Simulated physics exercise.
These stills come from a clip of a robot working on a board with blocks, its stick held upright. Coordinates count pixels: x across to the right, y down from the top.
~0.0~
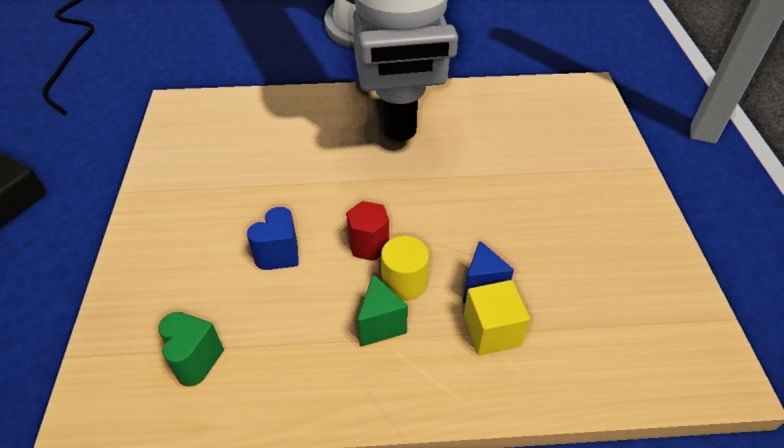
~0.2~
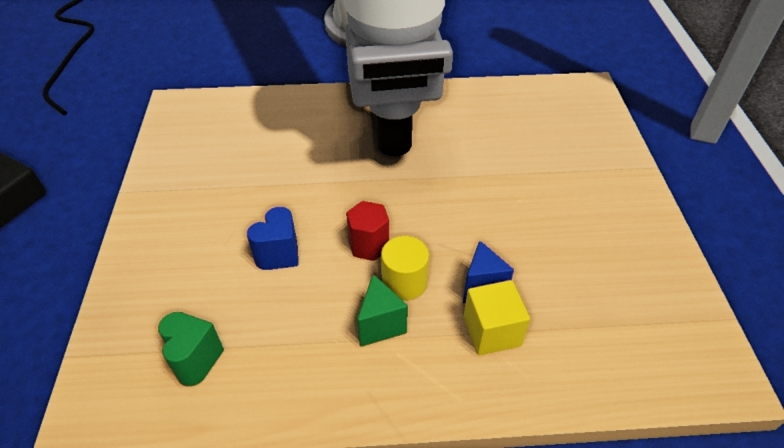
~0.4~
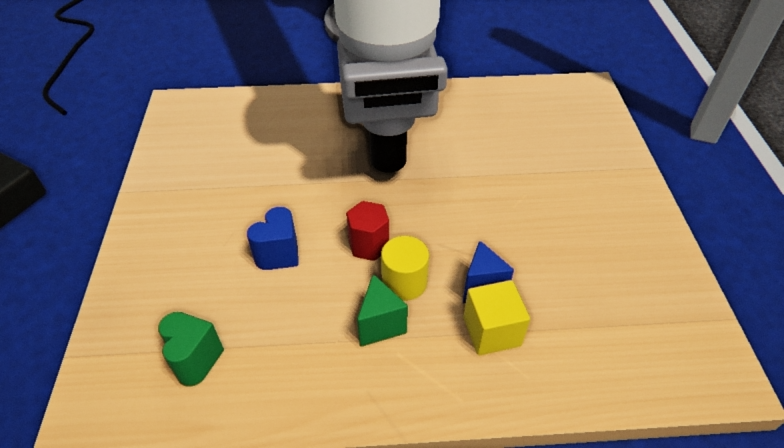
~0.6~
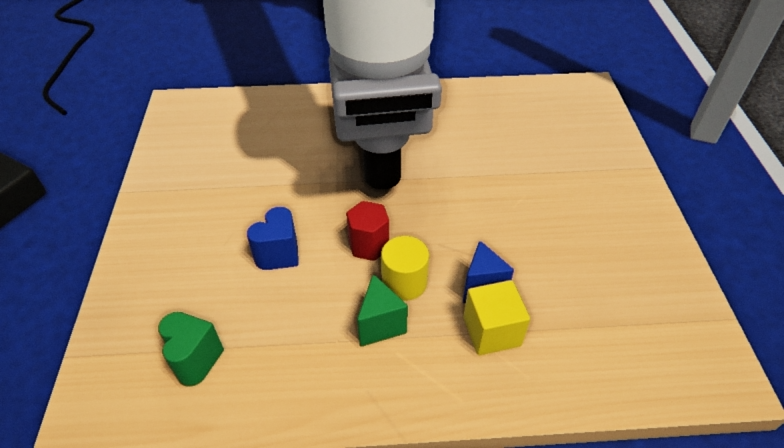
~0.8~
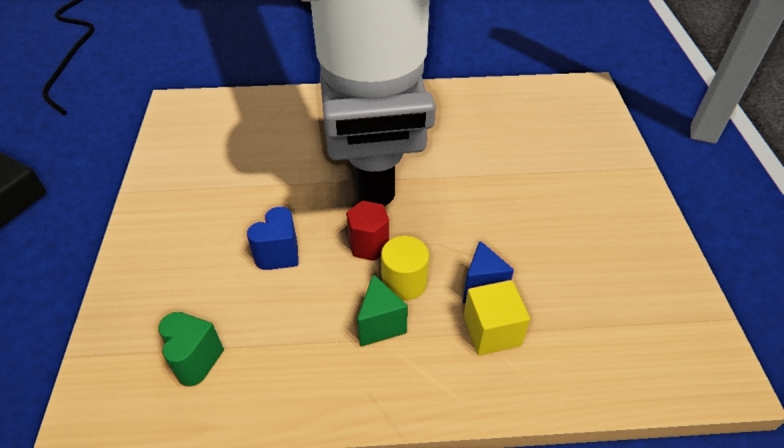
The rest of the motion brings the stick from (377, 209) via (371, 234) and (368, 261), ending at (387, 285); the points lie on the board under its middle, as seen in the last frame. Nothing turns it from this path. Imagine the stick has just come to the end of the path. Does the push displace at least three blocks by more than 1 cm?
Answer: Yes.
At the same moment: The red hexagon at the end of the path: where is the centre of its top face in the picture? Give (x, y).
By then it is at (363, 289).
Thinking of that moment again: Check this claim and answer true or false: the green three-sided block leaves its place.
True
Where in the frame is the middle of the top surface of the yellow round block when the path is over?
At roughly (429, 272).
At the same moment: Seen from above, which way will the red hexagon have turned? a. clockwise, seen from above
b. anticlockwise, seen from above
I choose a.
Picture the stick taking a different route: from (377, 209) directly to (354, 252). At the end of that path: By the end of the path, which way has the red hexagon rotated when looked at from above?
The turn is anti-clockwise.
The first path, step by step. One third of the way, stick at (370, 220); red hexagon at (364, 236).
Two thirds of the way, stick at (368, 247); red hexagon at (361, 266); green three-sided block at (381, 308); yellow round block at (410, 260).
At the end, stick at (387, 270); blue heart-shaped block unmoved; red hexagon at (363, 289), turned 40° clockwise; green three-sided block at (381, 325), turned 40° anticlockwise; yellow round block at (429, 272).
